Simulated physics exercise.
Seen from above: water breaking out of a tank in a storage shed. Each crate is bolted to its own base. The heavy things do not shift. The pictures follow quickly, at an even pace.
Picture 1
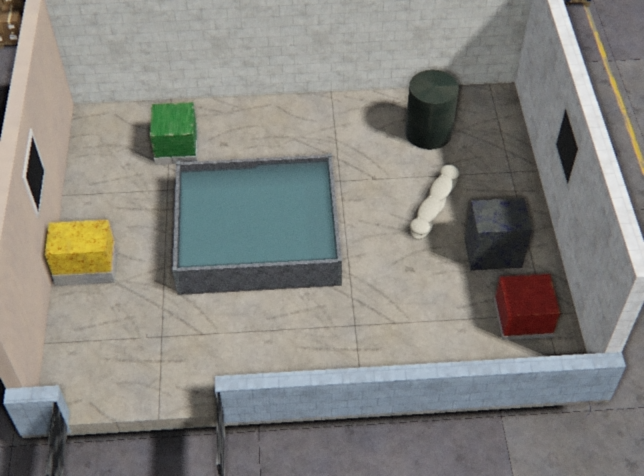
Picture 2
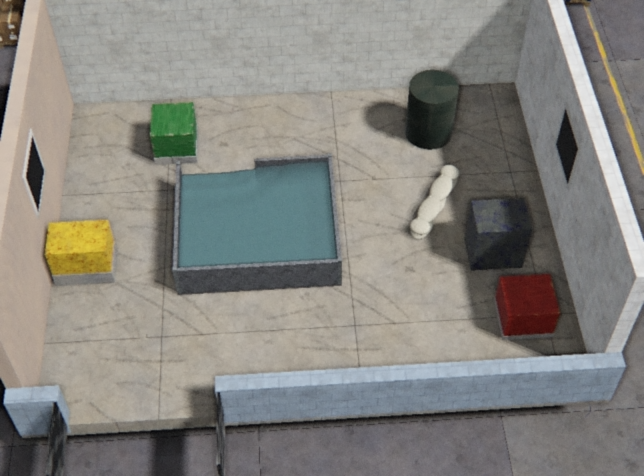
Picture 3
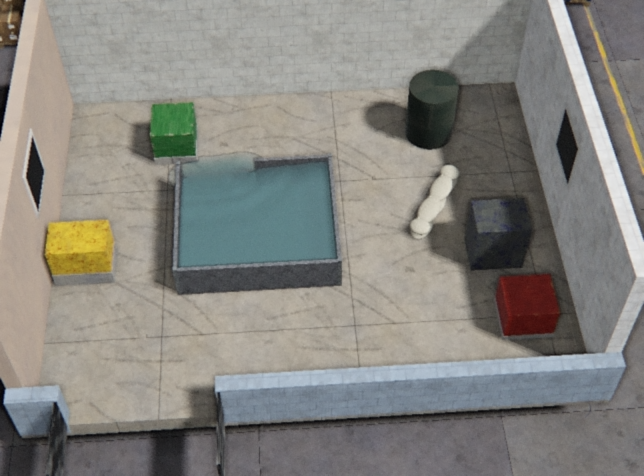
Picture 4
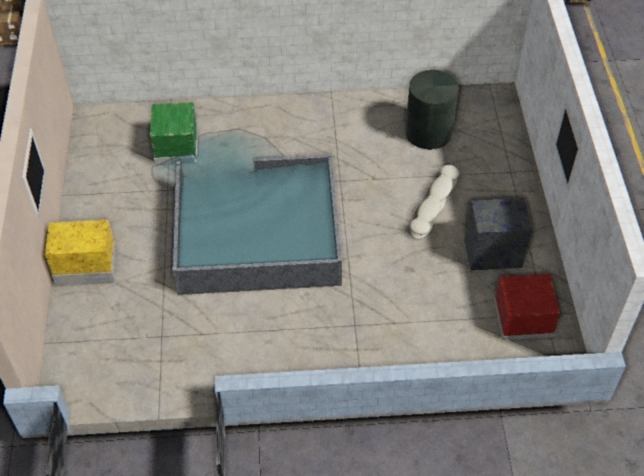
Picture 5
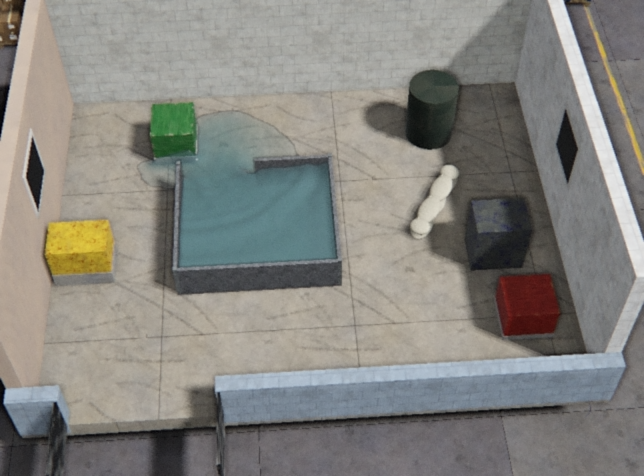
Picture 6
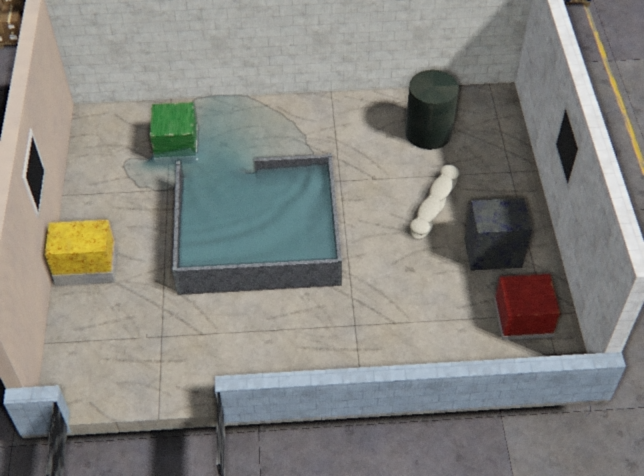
Water pours through a gap in the tank's far side and spreads around the green block.
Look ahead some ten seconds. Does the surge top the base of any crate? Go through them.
One by one: The green crate is wetted; the yellow crate escapes dry; the red crate escapes dry.
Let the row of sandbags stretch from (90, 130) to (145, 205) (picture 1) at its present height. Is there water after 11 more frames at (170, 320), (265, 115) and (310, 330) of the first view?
As listed: Clear, flooded, dry.
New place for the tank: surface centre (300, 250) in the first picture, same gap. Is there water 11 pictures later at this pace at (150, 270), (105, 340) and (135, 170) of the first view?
In that order: Not flooded, clear, wet.
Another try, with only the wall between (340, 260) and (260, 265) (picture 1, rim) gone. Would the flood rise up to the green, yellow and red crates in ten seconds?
In short: The green crate remains dry, the yellow crate is spared, the red crate is topped.
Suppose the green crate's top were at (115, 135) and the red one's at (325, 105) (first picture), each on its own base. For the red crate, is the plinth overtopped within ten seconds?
The red one is topped.
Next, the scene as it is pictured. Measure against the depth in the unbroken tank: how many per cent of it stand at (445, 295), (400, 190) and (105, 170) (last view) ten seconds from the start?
In that order: 4, 8 and 20 per cent.
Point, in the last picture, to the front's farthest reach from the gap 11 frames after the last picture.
Roughly at (411, 92).
A moment on, water covers 15 % of the floor; the green crate water round its plinth, the yellow crate not reached, the red crate not reached.
Next, water covers 25 % of the floor; the green crate water round its plinth, the yellow crate water round its plinth, the red crate not reached.
Then, water covers 40 % of the floor; the green crate water round its plinth, the yellow crate water round its plinth, the red crate not reached.
Later, water covers 65 % of the floor; the green crate water round its plinth, the yellow crate water round its plinth, the red crate not reached.
In the end, water covers 90 % of the floor; the green crate was topped, the yellow crate stayed above the water, the red crate stayed above the water.
